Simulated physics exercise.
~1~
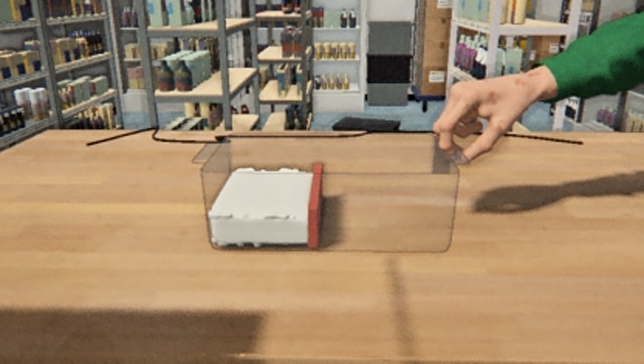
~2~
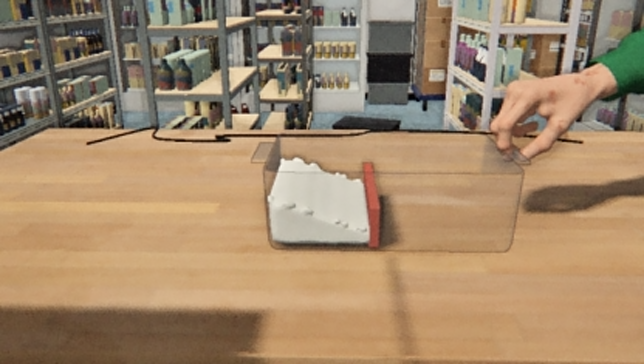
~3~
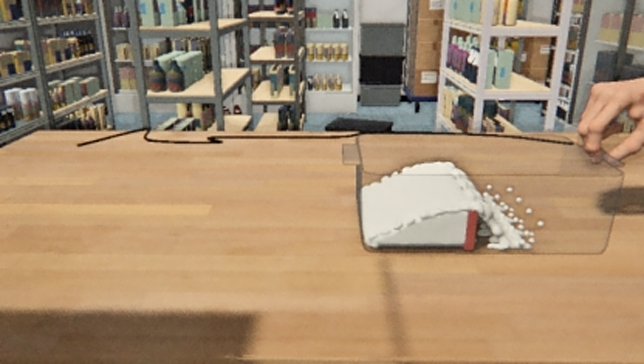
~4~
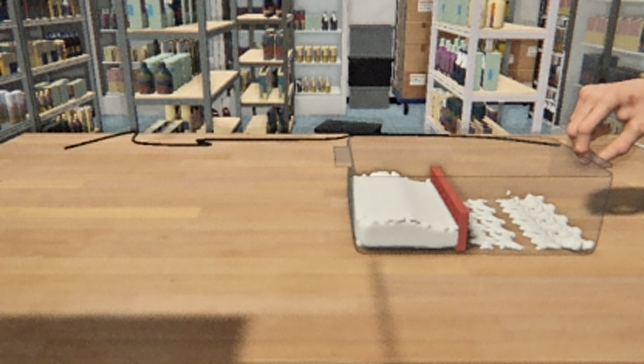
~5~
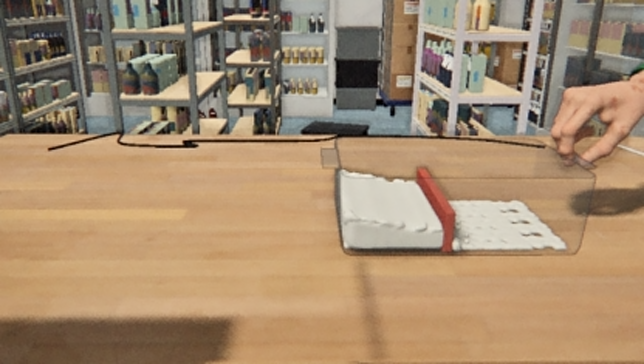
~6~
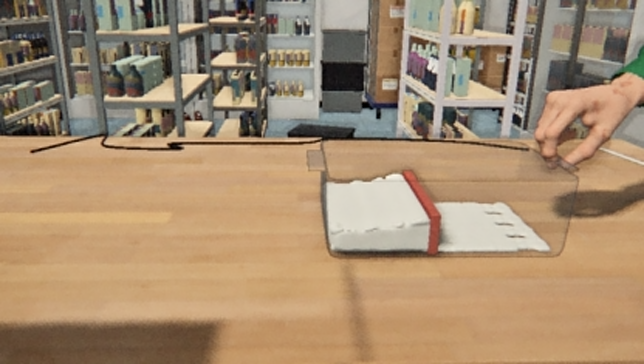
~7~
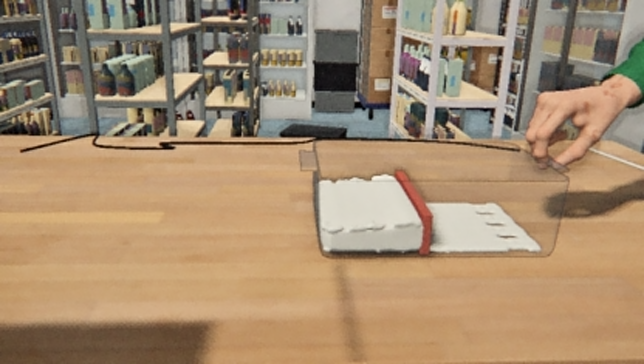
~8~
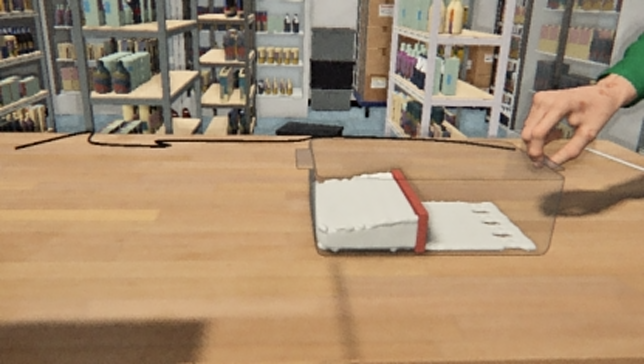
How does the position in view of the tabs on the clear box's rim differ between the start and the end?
At the start the pair of tabs is centred near the middle of the view. By the end the pair sits farther to the right, at almost the same height.
